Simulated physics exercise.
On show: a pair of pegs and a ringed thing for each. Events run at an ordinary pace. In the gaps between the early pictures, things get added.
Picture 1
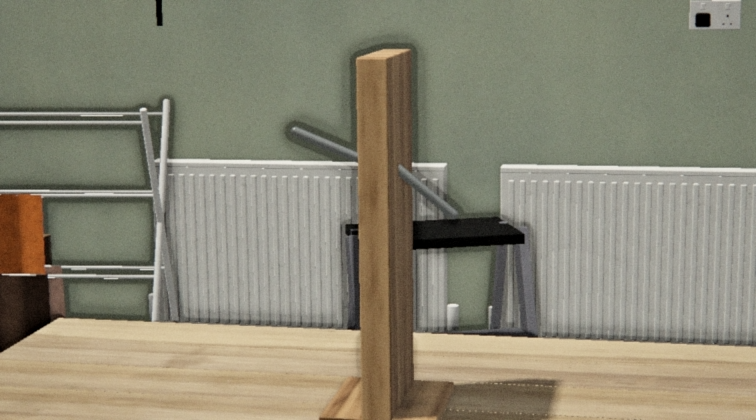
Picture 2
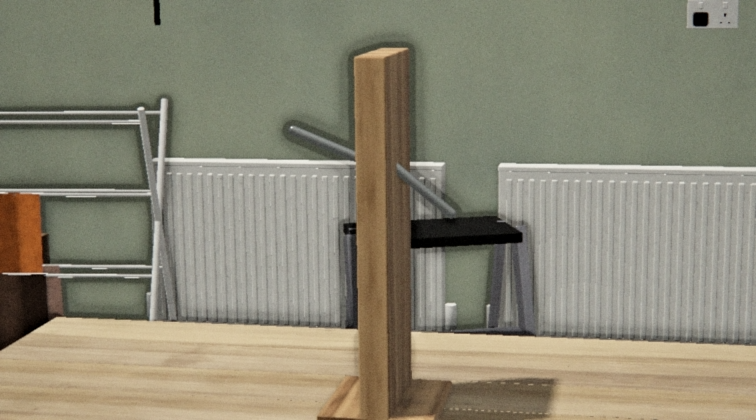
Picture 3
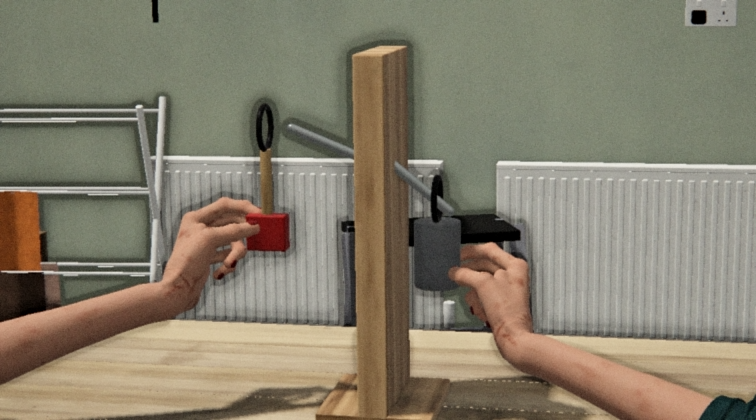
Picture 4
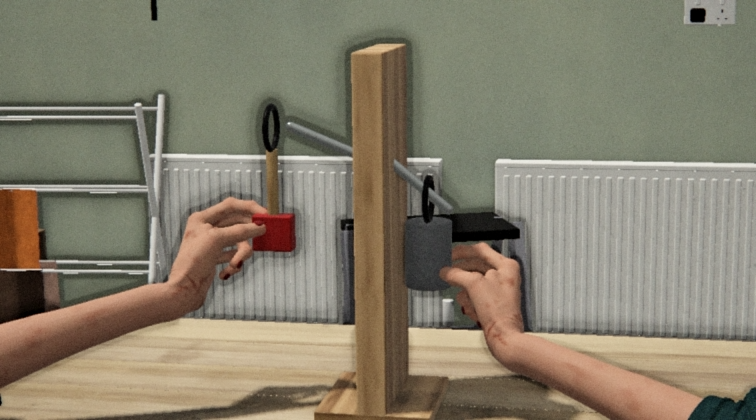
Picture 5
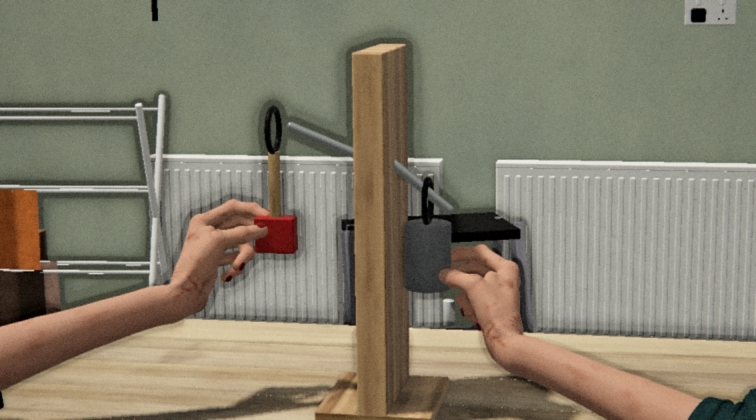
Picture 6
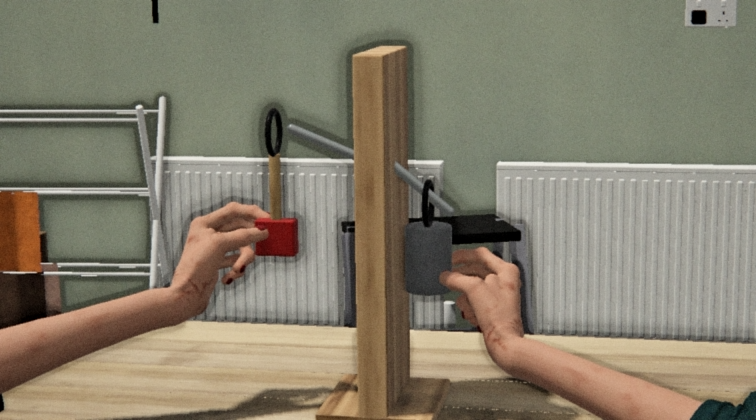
A wooden post with a slanted grey rod stood alone on a table, then two hands brought in a ringed red object on the left and a ringed grey one on the right, holding both nearly still.
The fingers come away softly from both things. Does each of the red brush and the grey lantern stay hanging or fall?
In the end the red brush falls, the grey lantern falls.
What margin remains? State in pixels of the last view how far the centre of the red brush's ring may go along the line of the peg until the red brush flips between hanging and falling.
Roughly 16 pixels, rightward.
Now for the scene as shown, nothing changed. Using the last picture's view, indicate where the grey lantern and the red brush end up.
So the grey lantern finishes at (511, 394), and the red brush finishes at (279, 334).
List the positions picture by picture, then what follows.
The first frame shows peg stand (377, 235).
The second frame shows peg stand (374, 234).
The third frame shows still on the way; red brush (266, 177); peg stand (373, 232).
The fourth frame shows still on the way; grey lantern (429, 230); peg stand (372, 230).
The fifth frame shows still on the way; red brush (275, 179); peg stand (372, 231).
The sixth frame shows in place, still held; red brush (275, 182); grey lantern (429, 235); peg stand (373, 233).
Then, 0.16 s past the last view, red brush in the air near (277, 239); grey lantern leaning 27° off how it started near (446, 266).
Then, 0.24 s past the last view, red brush in the air near (279, 336); grey lantern in the air near (461, 335).
Then, 0.36 s past the last view, red brush come down near (279, 334); grey lantern in the air near (519, 392).
Finally, the red brush slips down, near (279, 334); the grey lantern slips down, near (511, 394).
